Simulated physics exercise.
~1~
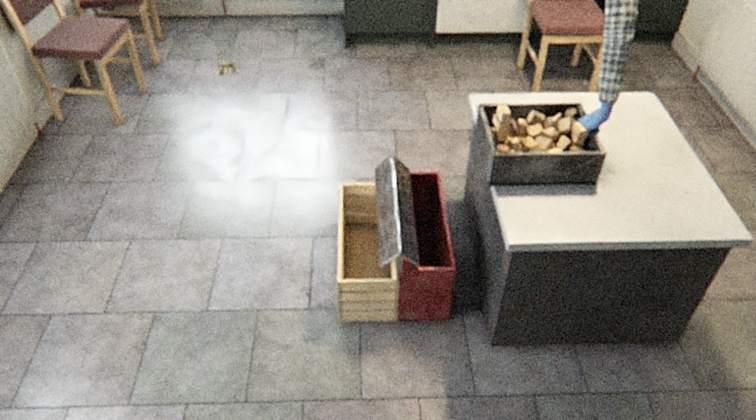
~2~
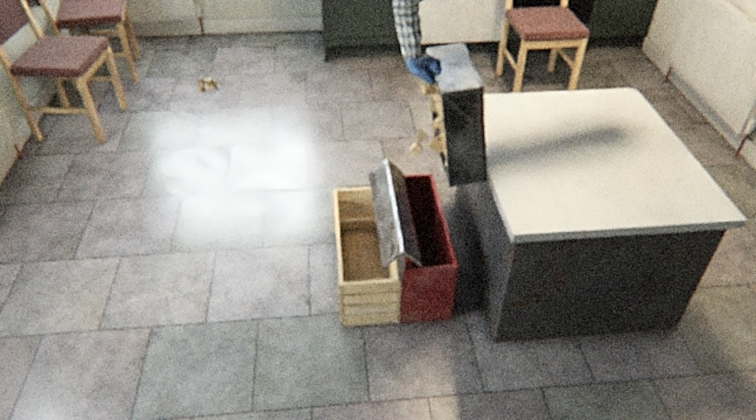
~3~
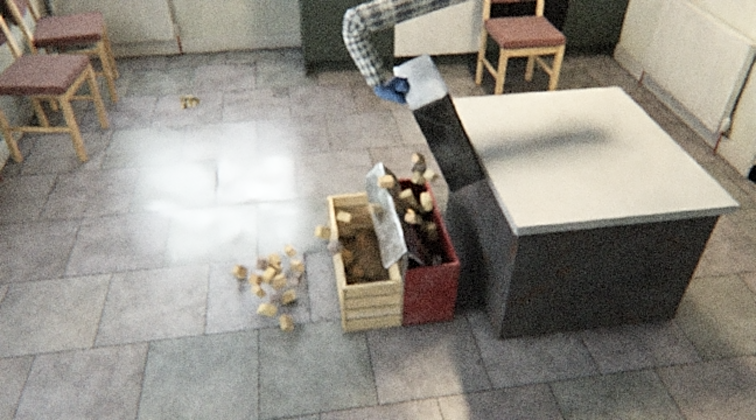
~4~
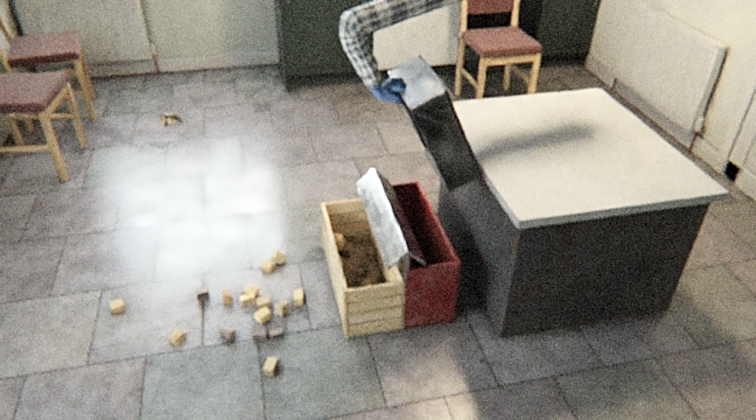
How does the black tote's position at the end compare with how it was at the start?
At the start the black tote sits upright on the left part of the bench top, full of wood chunks. By the end it is held steeply tipped over the bench's left edge, with its open side turned down towards the bins.
